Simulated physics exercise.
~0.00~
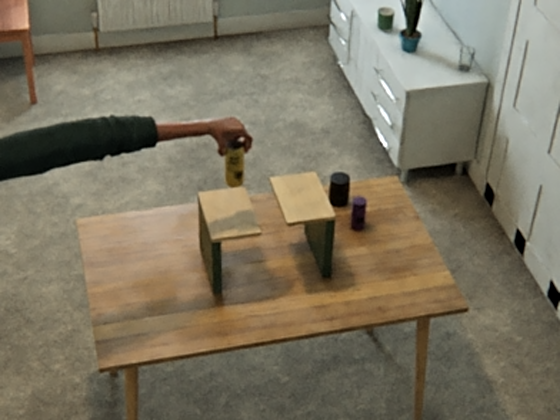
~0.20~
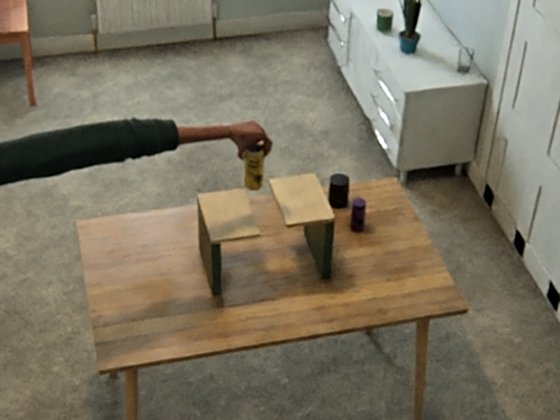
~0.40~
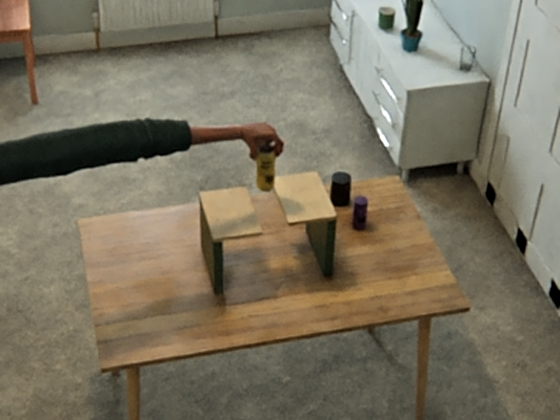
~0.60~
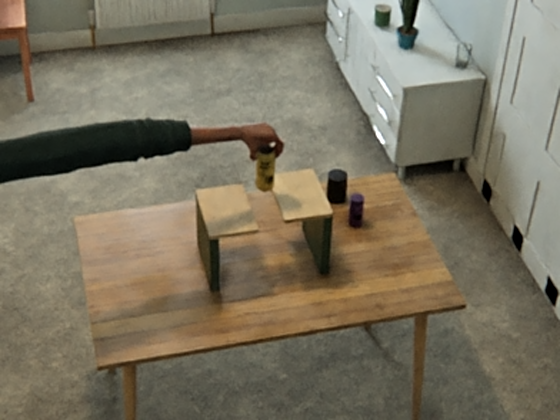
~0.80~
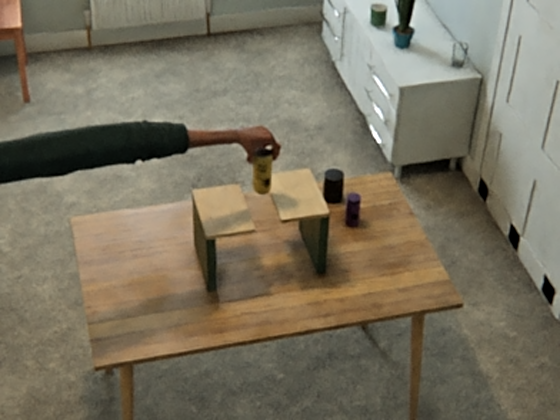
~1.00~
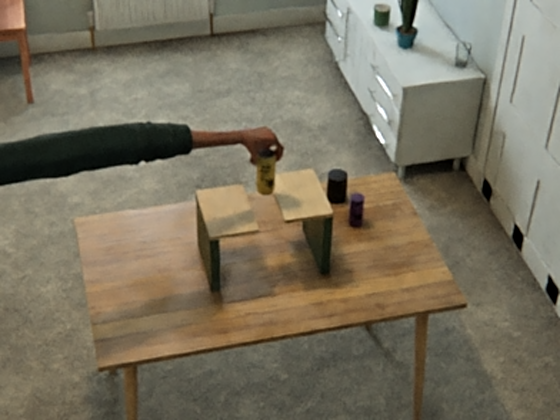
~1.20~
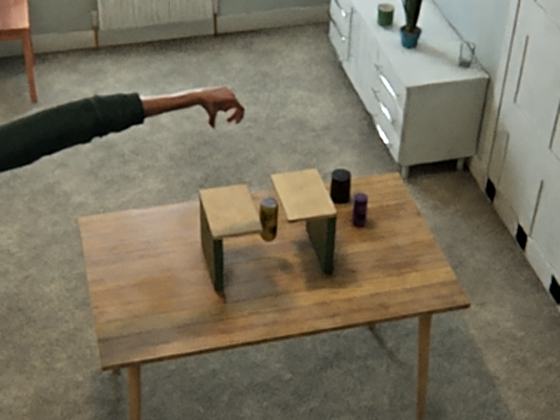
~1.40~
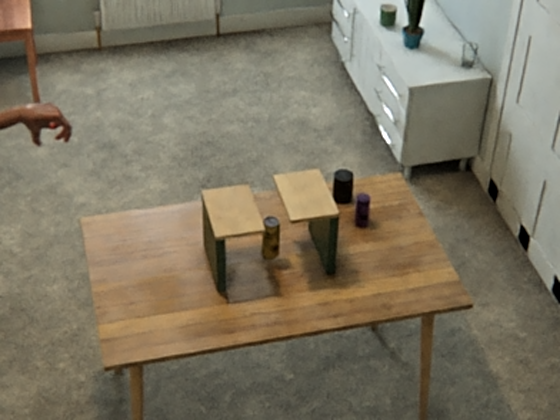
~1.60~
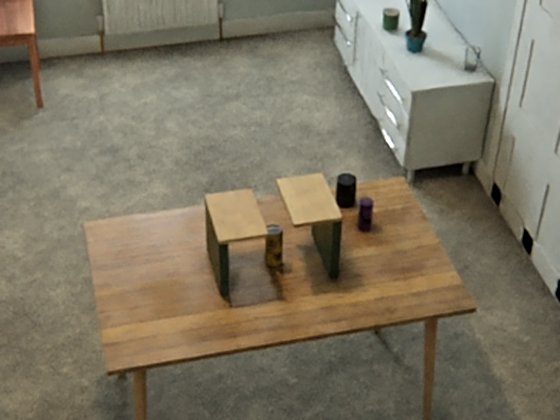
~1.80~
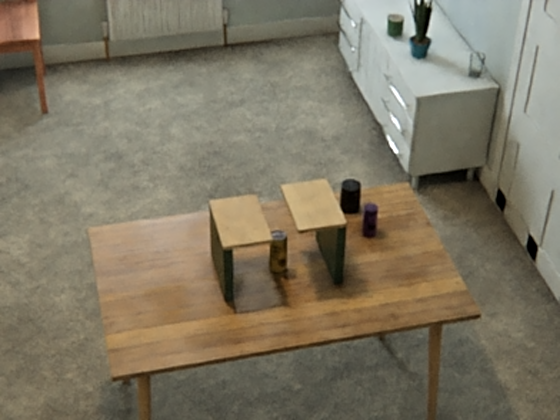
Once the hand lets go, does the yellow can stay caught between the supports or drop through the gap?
The yellow can drops through the gap and ends up standing upright on the table between the supports.
